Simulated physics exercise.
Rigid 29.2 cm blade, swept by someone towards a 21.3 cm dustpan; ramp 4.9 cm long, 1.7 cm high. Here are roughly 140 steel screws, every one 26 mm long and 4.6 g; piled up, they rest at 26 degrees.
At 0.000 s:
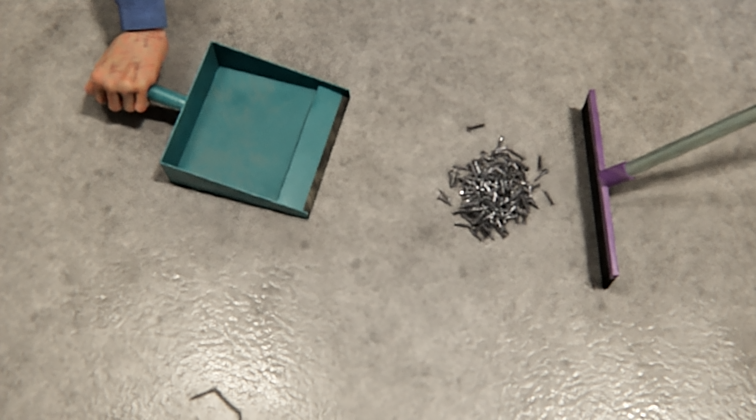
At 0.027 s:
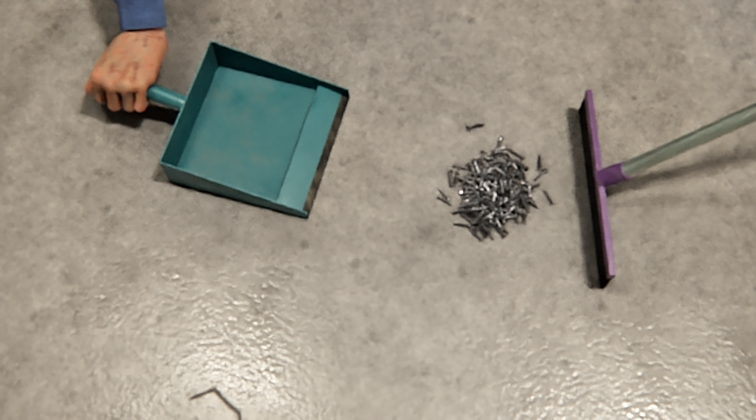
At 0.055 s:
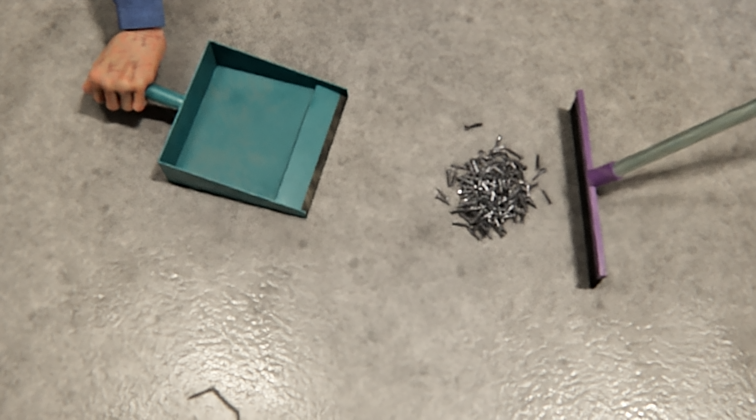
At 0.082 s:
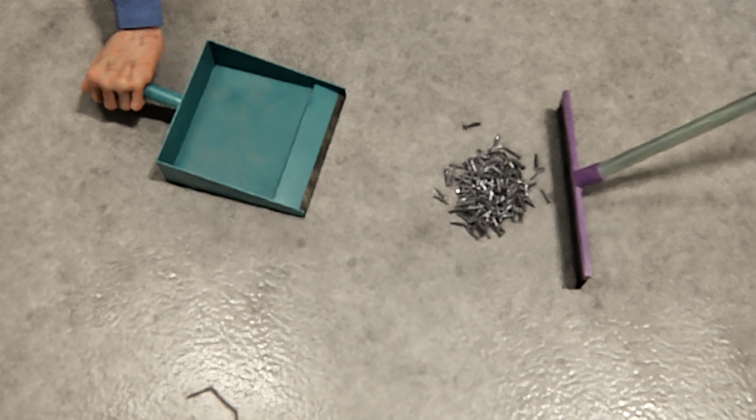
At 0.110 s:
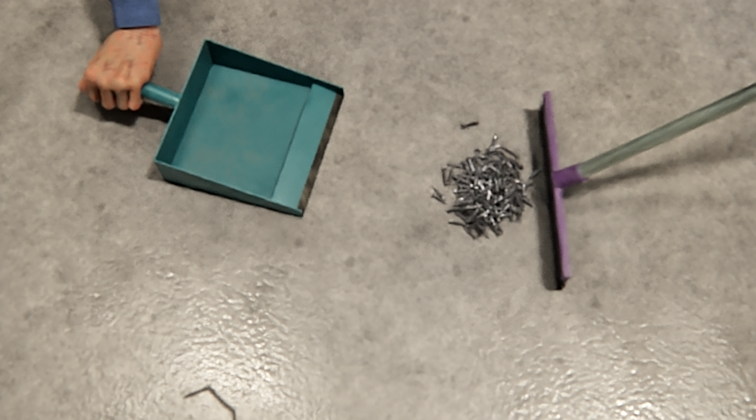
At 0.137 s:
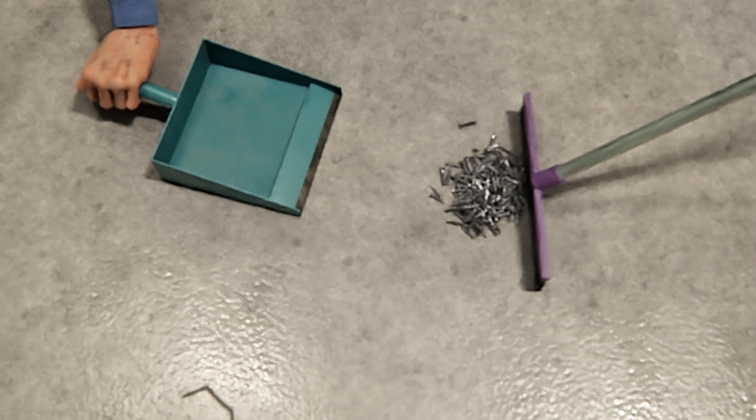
On a mottled grey concrete floor, a hand holds a teal dustpan at the left, facing a small heap of steel screws. From the right, a purple-edged blade on a pale pole slides left across the bare floor, closes the gap, and meets the heap's right edge, barely shifting a few screws.
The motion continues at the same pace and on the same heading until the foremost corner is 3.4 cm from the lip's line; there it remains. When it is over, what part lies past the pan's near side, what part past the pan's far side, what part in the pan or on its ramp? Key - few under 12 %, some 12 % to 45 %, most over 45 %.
Near side: Some. Far side: Few. Pan: Some.
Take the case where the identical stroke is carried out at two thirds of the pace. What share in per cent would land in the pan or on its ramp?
Near 5 %.
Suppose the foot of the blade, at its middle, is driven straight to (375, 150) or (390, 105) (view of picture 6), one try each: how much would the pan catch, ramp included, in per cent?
Close to 30 and 10 percent, in that order.
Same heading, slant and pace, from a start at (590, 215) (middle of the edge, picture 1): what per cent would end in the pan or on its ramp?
Roughly 25 percent, ramp included.
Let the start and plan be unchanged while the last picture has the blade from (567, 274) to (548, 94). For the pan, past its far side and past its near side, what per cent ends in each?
That ends as pan 10, far 0, and near 25.
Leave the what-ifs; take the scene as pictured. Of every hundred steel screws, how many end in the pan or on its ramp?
About 30 per cent.
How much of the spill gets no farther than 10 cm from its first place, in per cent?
Around 0 in a hundred.
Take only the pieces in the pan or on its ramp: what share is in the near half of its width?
Roughly 90 percent.
Then, at 0.28 s, middle of the blade 19 cm from the lip; 0 % over the lip, far side 0 %, near side 0 %.
After 0.38 s, middle of the blade 10 cm from the lip; 0 % over the lip, far side 0 %, near side 20 %.
Then, at 0.61 s, middle of the blade 8 cm from the lip; 30 % over the lip, far side 0 %, near side 35 %.
By 1.4 s all is still; near side 35 %, far side 0 %, pan 30 %, in front of the lip or behind the blade 35 %.
